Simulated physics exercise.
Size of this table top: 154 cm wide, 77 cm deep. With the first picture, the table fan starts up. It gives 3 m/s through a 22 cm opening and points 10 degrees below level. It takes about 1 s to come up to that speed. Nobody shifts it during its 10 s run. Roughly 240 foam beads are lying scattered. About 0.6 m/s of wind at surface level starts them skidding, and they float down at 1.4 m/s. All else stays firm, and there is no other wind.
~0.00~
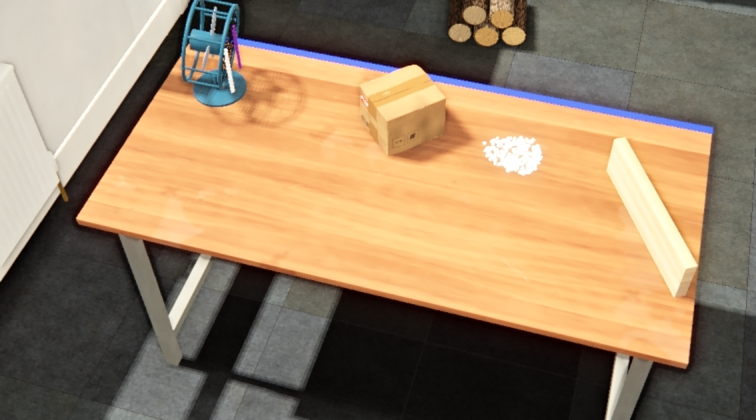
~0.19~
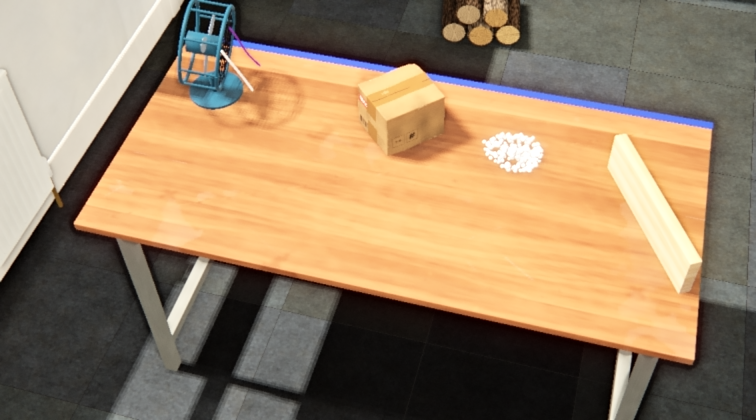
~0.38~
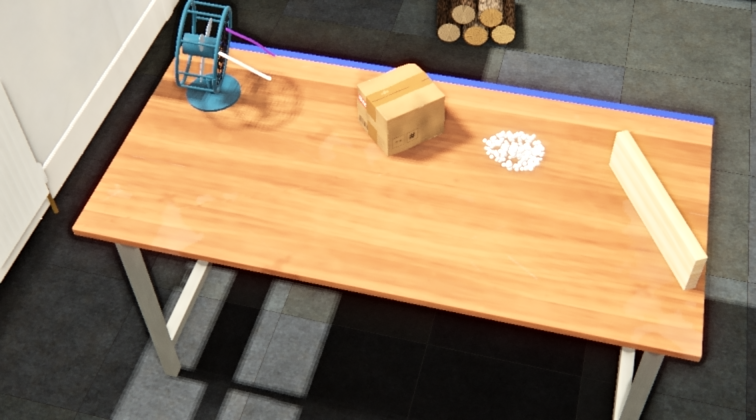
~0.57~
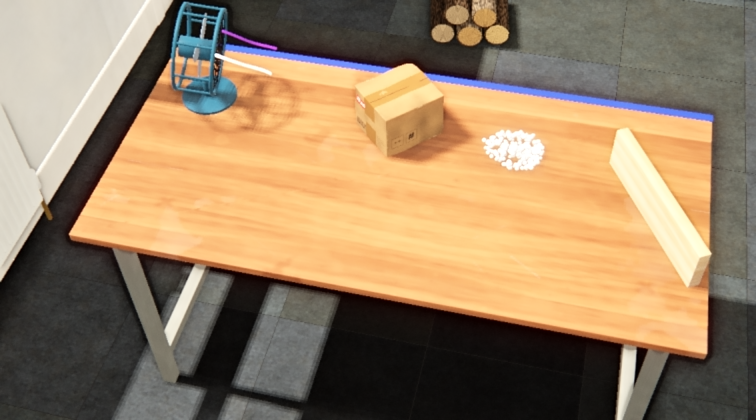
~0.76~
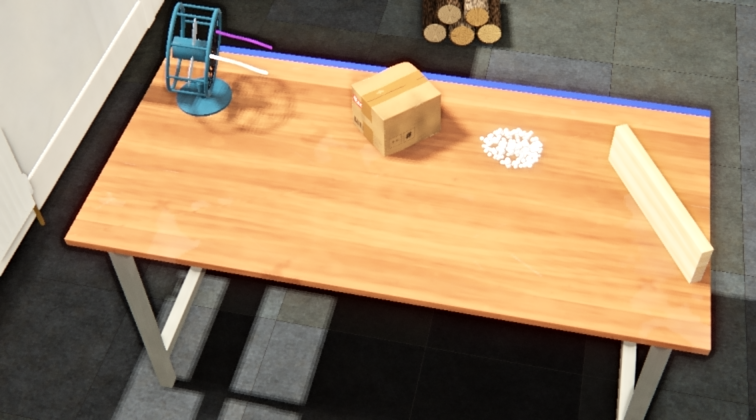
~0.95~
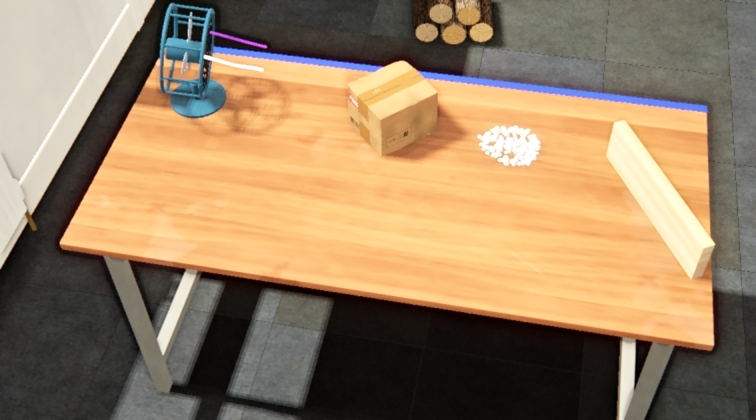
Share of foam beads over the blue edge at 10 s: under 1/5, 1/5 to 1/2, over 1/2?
Final share: Upwards of half.
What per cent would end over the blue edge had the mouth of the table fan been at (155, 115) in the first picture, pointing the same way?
80 per cent, roughly.
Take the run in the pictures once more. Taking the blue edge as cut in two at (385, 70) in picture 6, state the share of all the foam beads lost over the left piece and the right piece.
Estimate: Left ~ 0 %; right ~ 80 %.
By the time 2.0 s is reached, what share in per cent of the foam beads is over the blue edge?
About 0 %.
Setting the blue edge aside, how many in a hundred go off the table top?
That lands at some 10 %.
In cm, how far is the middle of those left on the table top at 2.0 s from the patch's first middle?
The middle is some 0 cm from where it began.
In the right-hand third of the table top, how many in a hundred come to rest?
Something close to 10 % ends up there.
After 2.0 s, 100 % are on the move or not yet settled, 0 % are over the blue edge; the middle of those still in play is near (506, 144).
After 3.2 s, 81 % are on the move or not yet settled, 43 % are over the blue edge; the middle of those still in play is near (520, 104).
After 5.5 s, 16 % are on the move or not yet settled, 76 % are over the blue edge; the middle of those still in play is near (601, 181).
After 10.0 s, at the end, 77 % are over the blue edge.
